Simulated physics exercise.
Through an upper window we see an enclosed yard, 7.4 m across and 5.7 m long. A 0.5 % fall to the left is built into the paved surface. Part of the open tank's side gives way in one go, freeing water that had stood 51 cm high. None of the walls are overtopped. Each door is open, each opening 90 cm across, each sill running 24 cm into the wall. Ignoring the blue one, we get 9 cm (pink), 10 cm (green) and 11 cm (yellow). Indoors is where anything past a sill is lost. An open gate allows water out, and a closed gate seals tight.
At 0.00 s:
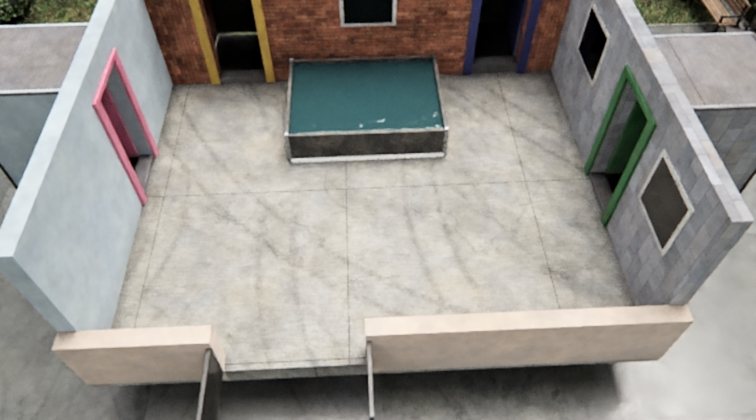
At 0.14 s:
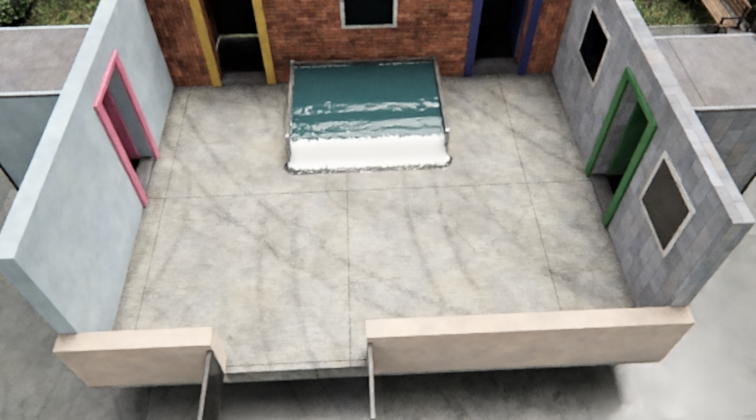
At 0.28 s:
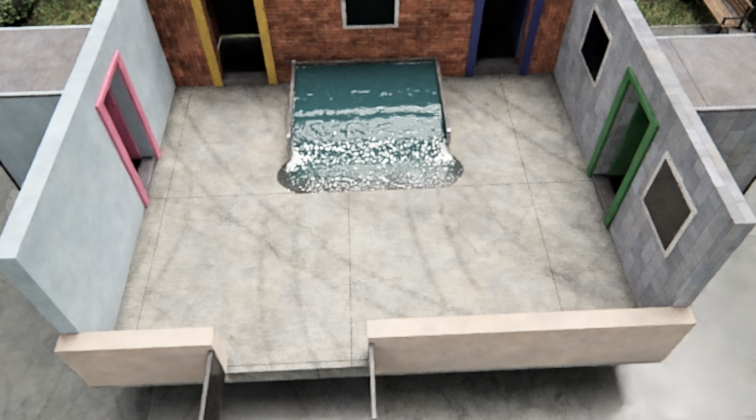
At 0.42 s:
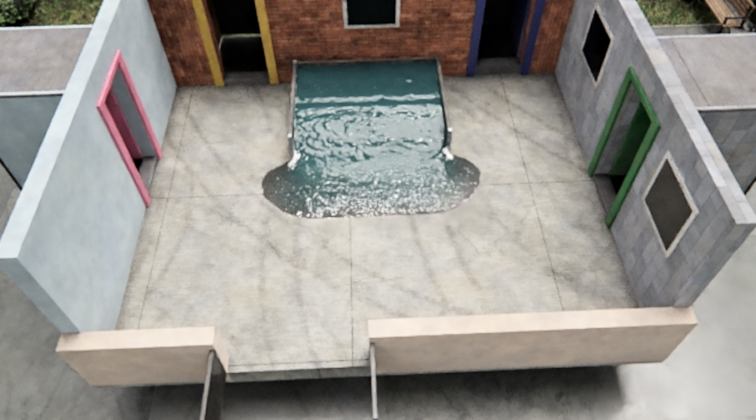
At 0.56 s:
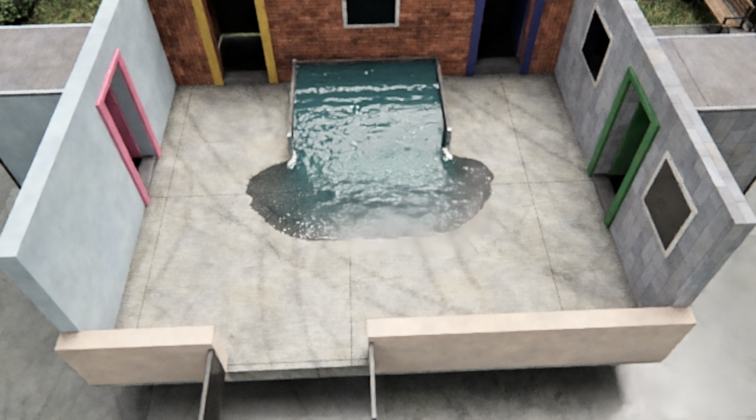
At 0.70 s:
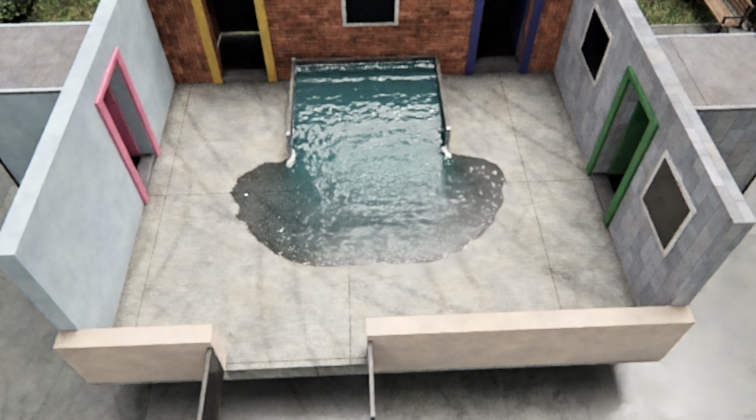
The clip opens on an enclosed yard seen from above, with calm teal water in an open tank by the brick wall. The tank's front side gives way and water surges out in a white, foaming band, then spreads forward and sideways across the dry paving in a widening, rounded dark pool.
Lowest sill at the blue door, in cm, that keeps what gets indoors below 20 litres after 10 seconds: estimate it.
My estimate is 6 cm.
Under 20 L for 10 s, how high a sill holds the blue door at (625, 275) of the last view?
Minimum: Close to 13.0 cm.
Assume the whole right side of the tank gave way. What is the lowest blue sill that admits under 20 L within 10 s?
Minimum height: Approx. 23 cm.
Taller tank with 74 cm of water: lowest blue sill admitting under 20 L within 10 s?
I'd go with near 11.5 cm then.
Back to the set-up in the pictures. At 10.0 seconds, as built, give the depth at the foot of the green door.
Depth: Near 3.0 cm.
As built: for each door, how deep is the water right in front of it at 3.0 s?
Pink door 0 cm, blue door 0 cm, green door 0 cm, yellow door 0 cm.
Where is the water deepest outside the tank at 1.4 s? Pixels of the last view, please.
Around (385, 346).
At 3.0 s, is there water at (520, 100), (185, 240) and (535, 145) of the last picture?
1: Unwetted; 2: Awash; 3: Unwetted.
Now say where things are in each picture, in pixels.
Still water, 51 cm deep, in the open tank at (365, 97); the blue door at (502, 29) is dry, in the first picture.
The gap is at (368, 149), the front 0.2 m out at (294, 170); the back of the open tank holds 51 cm, in the second picture.
Water pours out at (369, 151) and has run 0.6 m, to (298, 188); about 10 cm deep outside, 51 cm at the back, in the third picture.
The front is at (305, 213), 1.2 m from the gap at (371, 152); 3.5 m2 of floor is wet, 51 cm left at the back, in the fourth picture.
Water pours out at (370, 151) and has run 1.7 m, to (334, 236); about 7 cm deep outside, 50 cm at the back, in the fifth picture.
The gap is at (369, 150), the front 2.1 m out at (317, 261); the back of the open tank holds 44 cm; 2.5 m in a straight line remain to the blue door at (504, 29), in the sixth picture.
After 1.4 s water covers 40 % of the floor, deepest (26 cm) near (385, 346); it has not reached the blue door.
After 3.0 s water covers 55 % of the floor, deepest (32 cm) near (646, 335); it has not reached the blue door.
After 10.0 s water covers 100 % of the floor, deepest (10 cm) near (558, 86); 8 cm at the blue door, 0 litres in over its 21 cm sill.
At the blue door as built, the water arrived by 6.1 s and peaked near 10 cm at 6.6 s.
With a sill of 5 cm, 31 litres would have come in within the 10 s; with 7 cm, 10 litres. So under 20 litres takes about 6 cm.
